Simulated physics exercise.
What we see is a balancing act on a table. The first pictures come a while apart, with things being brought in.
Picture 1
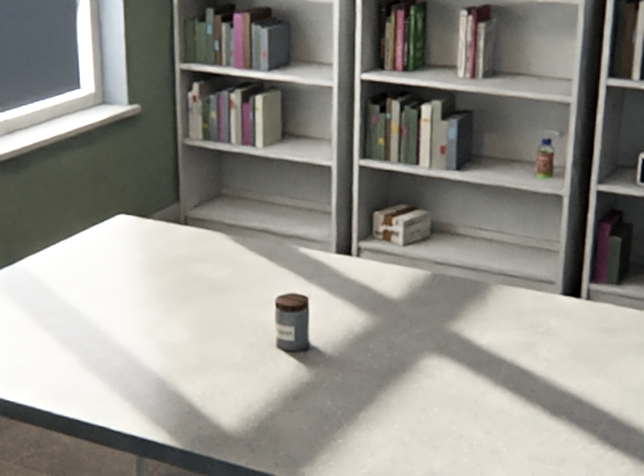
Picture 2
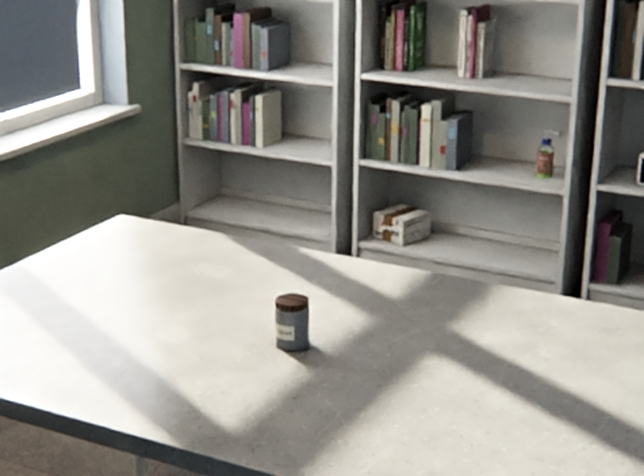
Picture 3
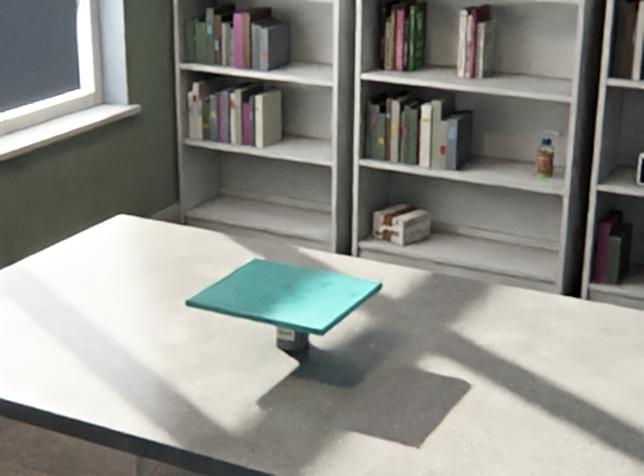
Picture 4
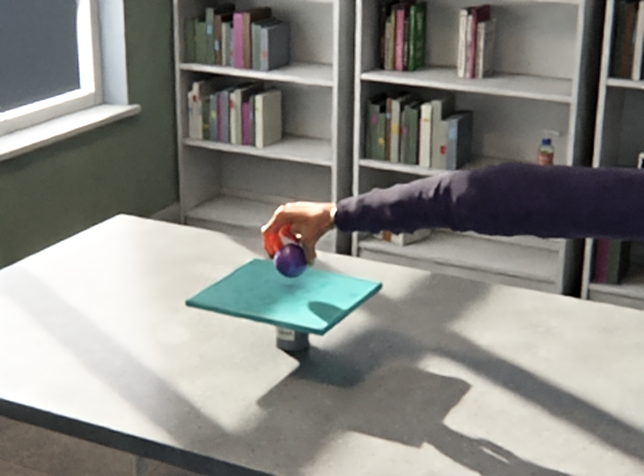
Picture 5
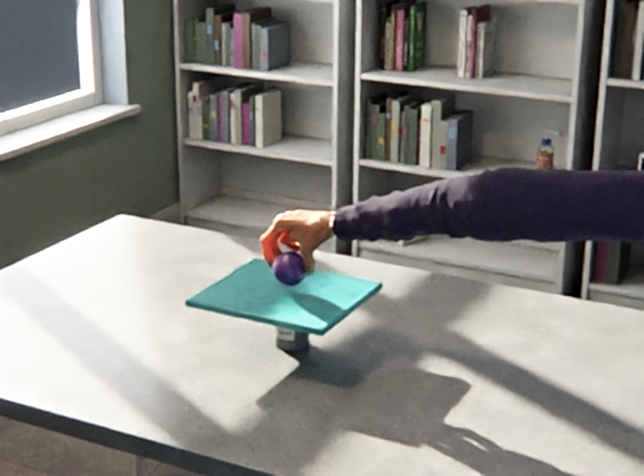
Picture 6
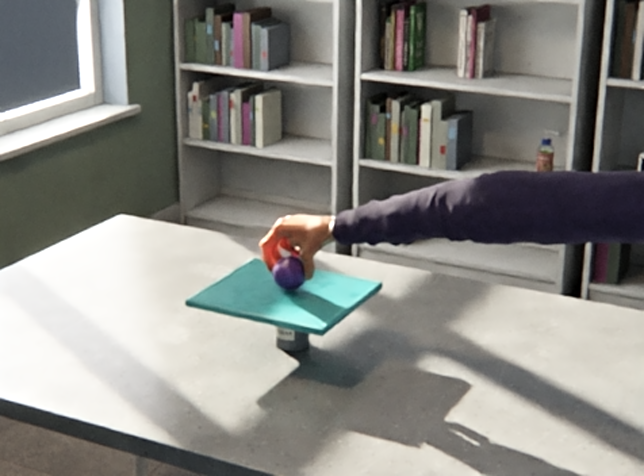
A teal square board appears balanced on top of a small grey jar on a sunlit table, and then a hand reaching in from the right lowers a purple onion onto the board and keeps holding it.
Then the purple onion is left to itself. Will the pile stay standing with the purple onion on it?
Yes.
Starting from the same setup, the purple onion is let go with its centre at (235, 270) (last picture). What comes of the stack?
What happens next is that it goes down.
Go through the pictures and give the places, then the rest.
In the first frame, the last thing is not in view yet; grey jar (292, 322).
In the second frame, the last thing is not in view yet; grey jar (292, 322).
In the third frame, the last thing is not in view yet.
In the fourth frame, still above its spot; purple onion (292, 260).
In the fifth frame, still above its spot; purple onion (290, 268).
In the sixth frame, set down, still held; purple onion (290, 273).
Then, 0.30 s on from there, no change.
Then, 0.70 s on from there, purple onion resting near (290, 273).
In the end, all 3 unmoved. At the end, from the last picture's camera, purple onion near (290, 273). The stack keeps its balance.
